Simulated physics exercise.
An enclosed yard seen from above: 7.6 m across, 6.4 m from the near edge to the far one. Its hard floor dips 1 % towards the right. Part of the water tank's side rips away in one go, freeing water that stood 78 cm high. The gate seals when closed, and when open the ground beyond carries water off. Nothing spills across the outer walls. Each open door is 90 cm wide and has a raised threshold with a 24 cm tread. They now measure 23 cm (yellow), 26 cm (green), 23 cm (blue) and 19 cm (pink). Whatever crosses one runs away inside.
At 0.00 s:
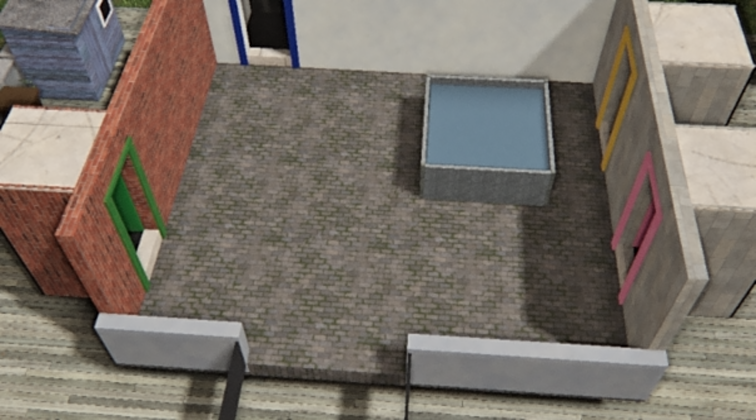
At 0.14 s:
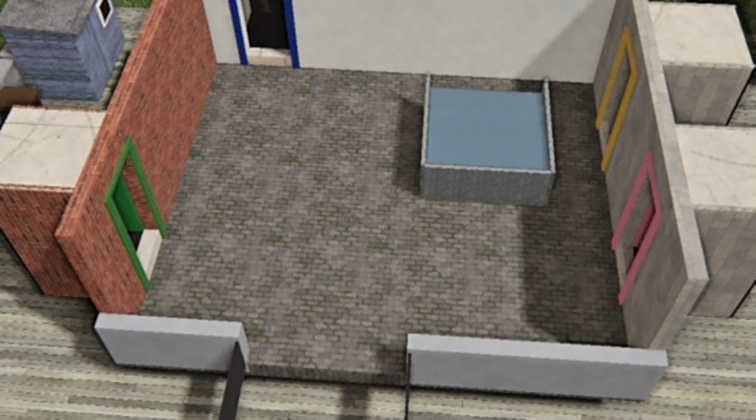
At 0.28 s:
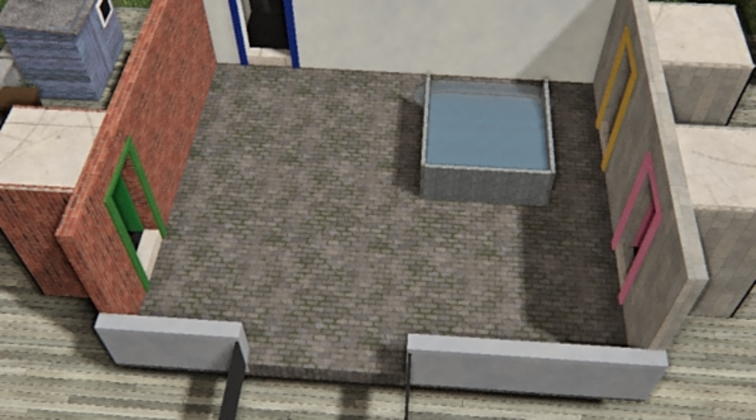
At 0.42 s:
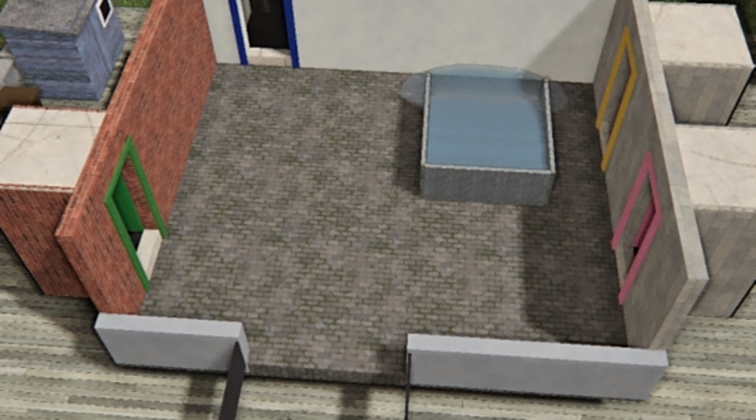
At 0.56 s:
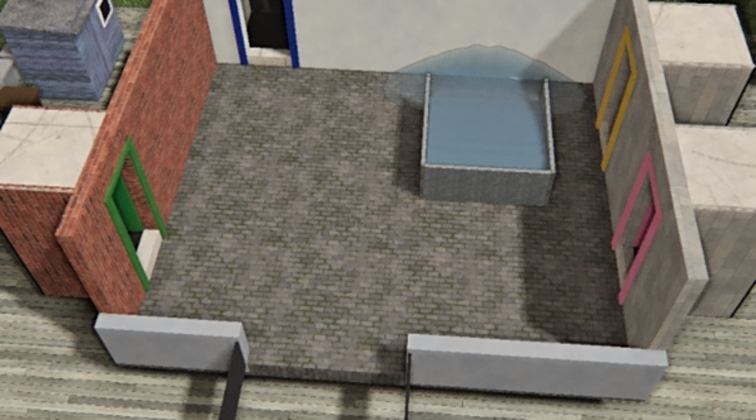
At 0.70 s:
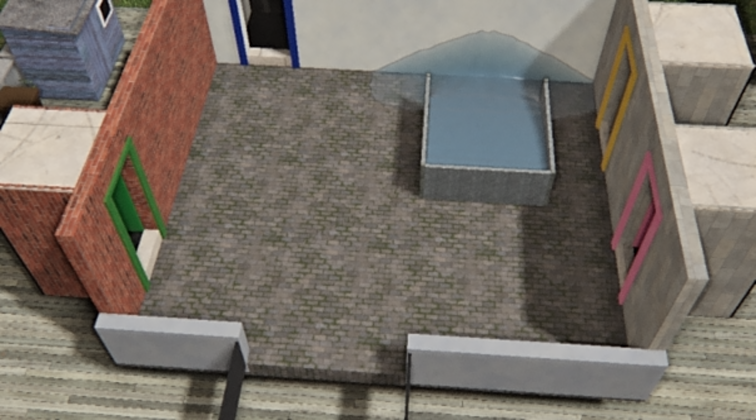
Water burst from the far side of the raised tank in the walled yard after that side gave way, then spread outward in a widening fan along the pale back wall.
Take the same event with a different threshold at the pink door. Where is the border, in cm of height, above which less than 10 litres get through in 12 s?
Some 7.5 cm above the ground.
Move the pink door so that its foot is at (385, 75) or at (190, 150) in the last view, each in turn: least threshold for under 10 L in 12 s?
About 20 and 13.5 cm.
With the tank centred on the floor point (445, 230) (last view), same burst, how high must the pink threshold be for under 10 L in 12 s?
Some 10.5 cm.
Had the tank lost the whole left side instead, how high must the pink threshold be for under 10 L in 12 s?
Some 8.0 cm.
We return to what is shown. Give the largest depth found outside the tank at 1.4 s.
Up to some 66 cm.
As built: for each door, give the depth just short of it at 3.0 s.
Depths in cm: Yellow 19, green 0, blue 6, pink 5.
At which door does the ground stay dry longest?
It is the green one.
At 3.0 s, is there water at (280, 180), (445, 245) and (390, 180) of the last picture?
In turn: Under water, not reached, still dry.
After 1.4 s water covers 15 % of the floor, deepest (66 cm) near (583, 85); it has not reached the pink door.
After 3.0 s water covers 50 % of the floor, deepest (34 cm) near (592, 86); 5 cm at the pink door, 0 litres in over its 19 cm threshold.
After 12.0 s water covers 100 % of the floor, deepest (10 cm) near (618, 376); 7 cm at the pink door, 0 litres in over its 19 cm threshold.
At the pink door as built, the water arrived by 2.3 s and peaked near 12 cm at 4.4 s.
With a threshold of 6.5 cm, 17 litres would have come in within the 12 s; with 8.5 cm, 6 litres. So under 10 litres takes about 7.5 cm.
